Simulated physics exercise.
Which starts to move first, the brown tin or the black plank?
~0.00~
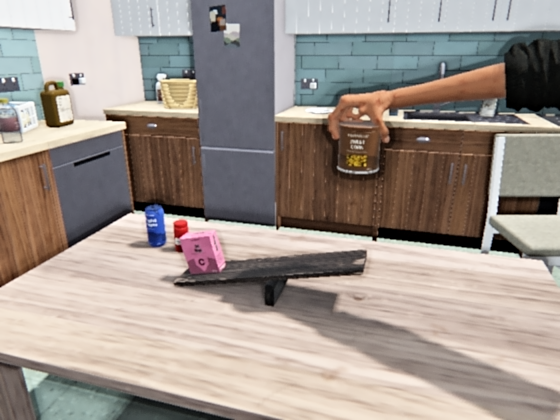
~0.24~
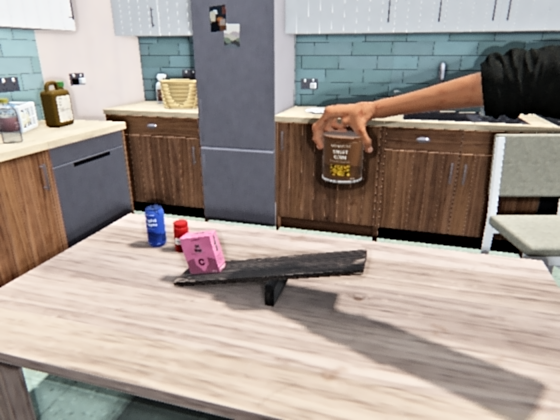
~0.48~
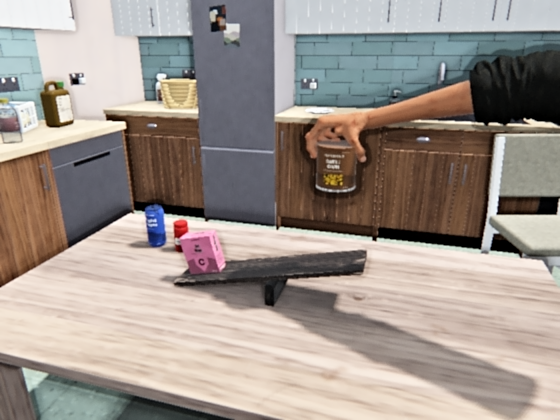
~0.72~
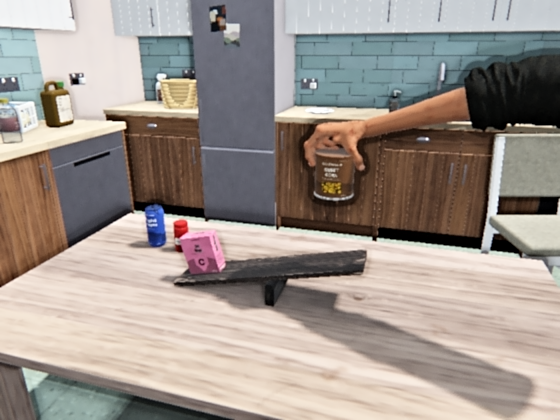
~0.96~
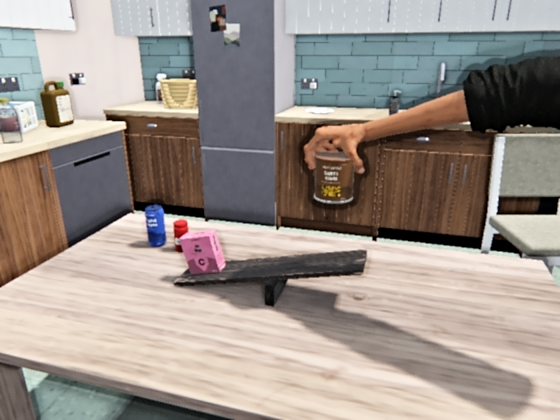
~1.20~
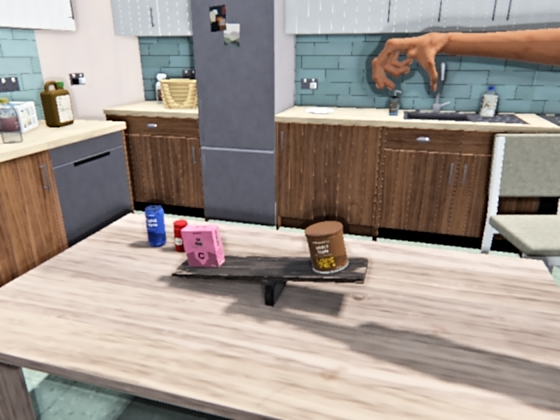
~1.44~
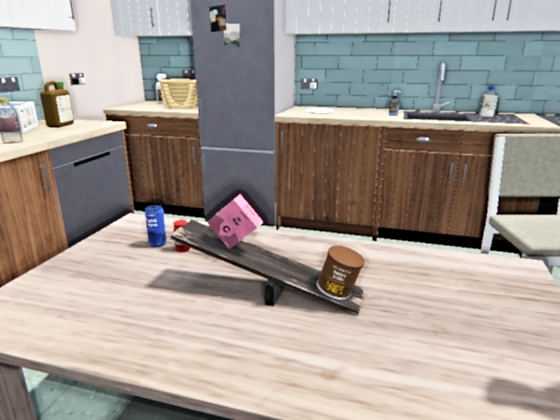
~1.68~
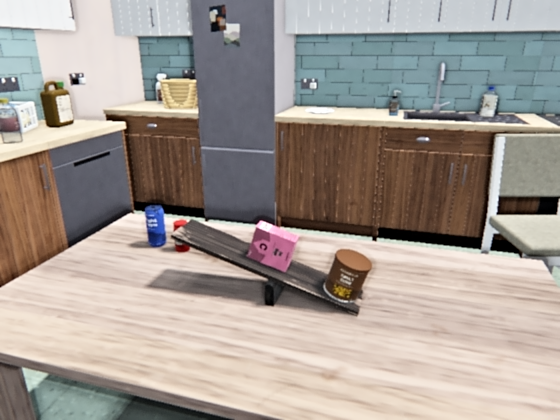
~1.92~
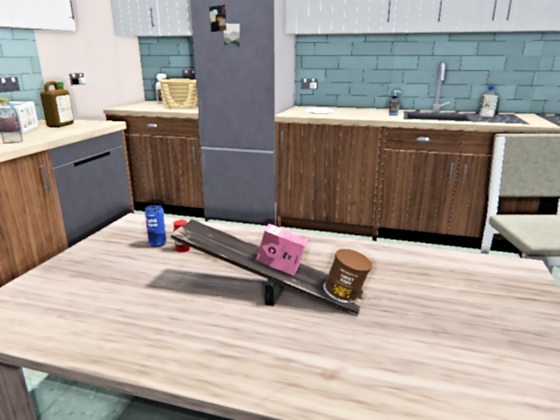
The brown tin moves first, carried left and down by the hand. The black plank swings over only after the tin has been set on it and released.
